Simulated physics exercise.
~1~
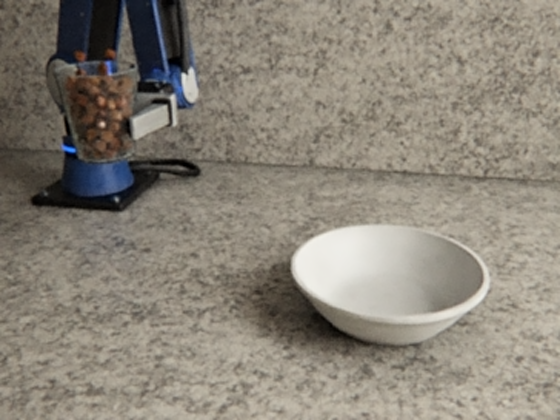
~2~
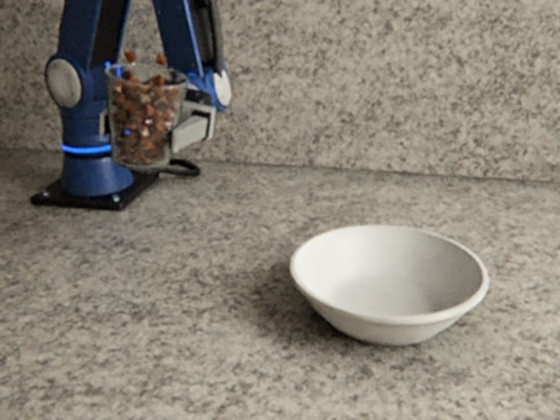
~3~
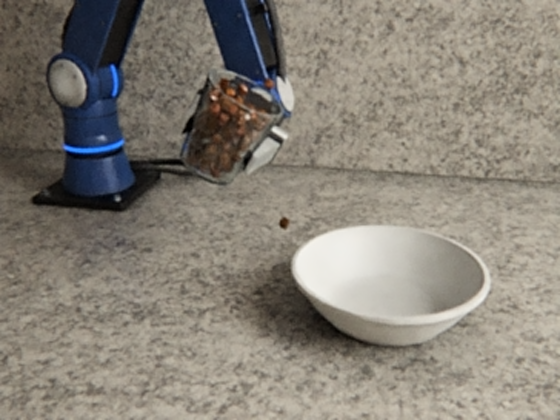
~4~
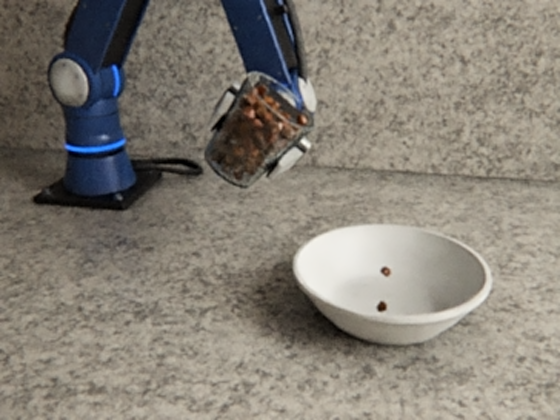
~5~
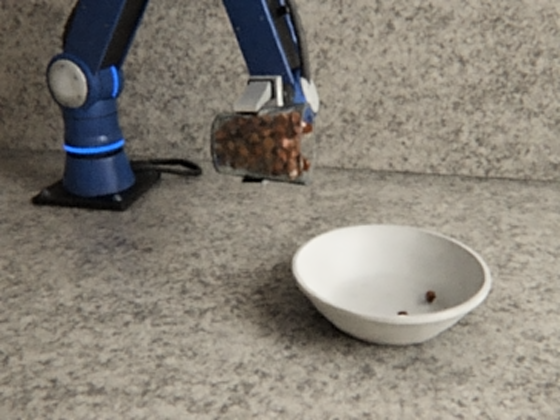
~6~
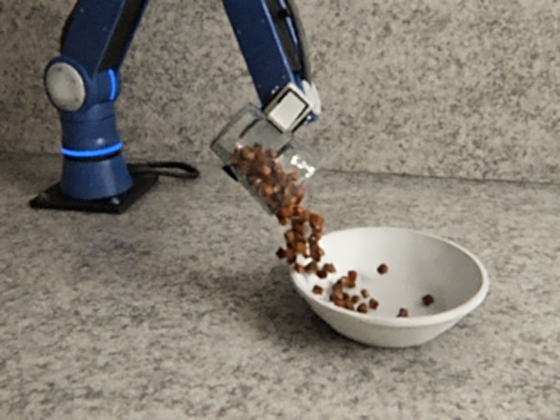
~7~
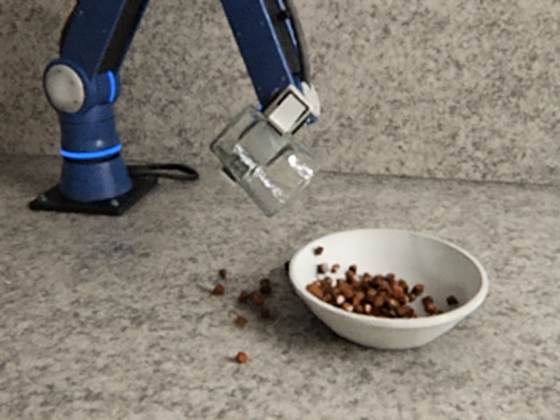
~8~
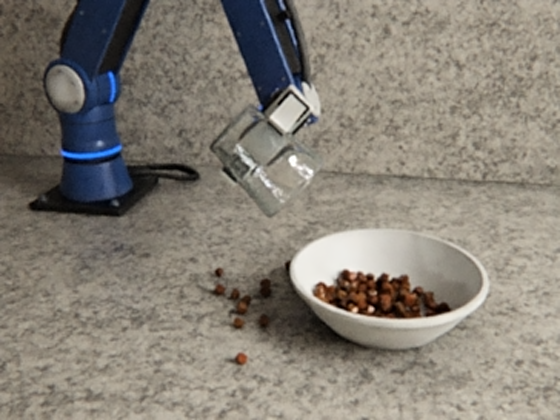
On a speckled grey countertop, a blue robot arm tips a clear tumbler of brown pellets into a white bowl, spilling some.
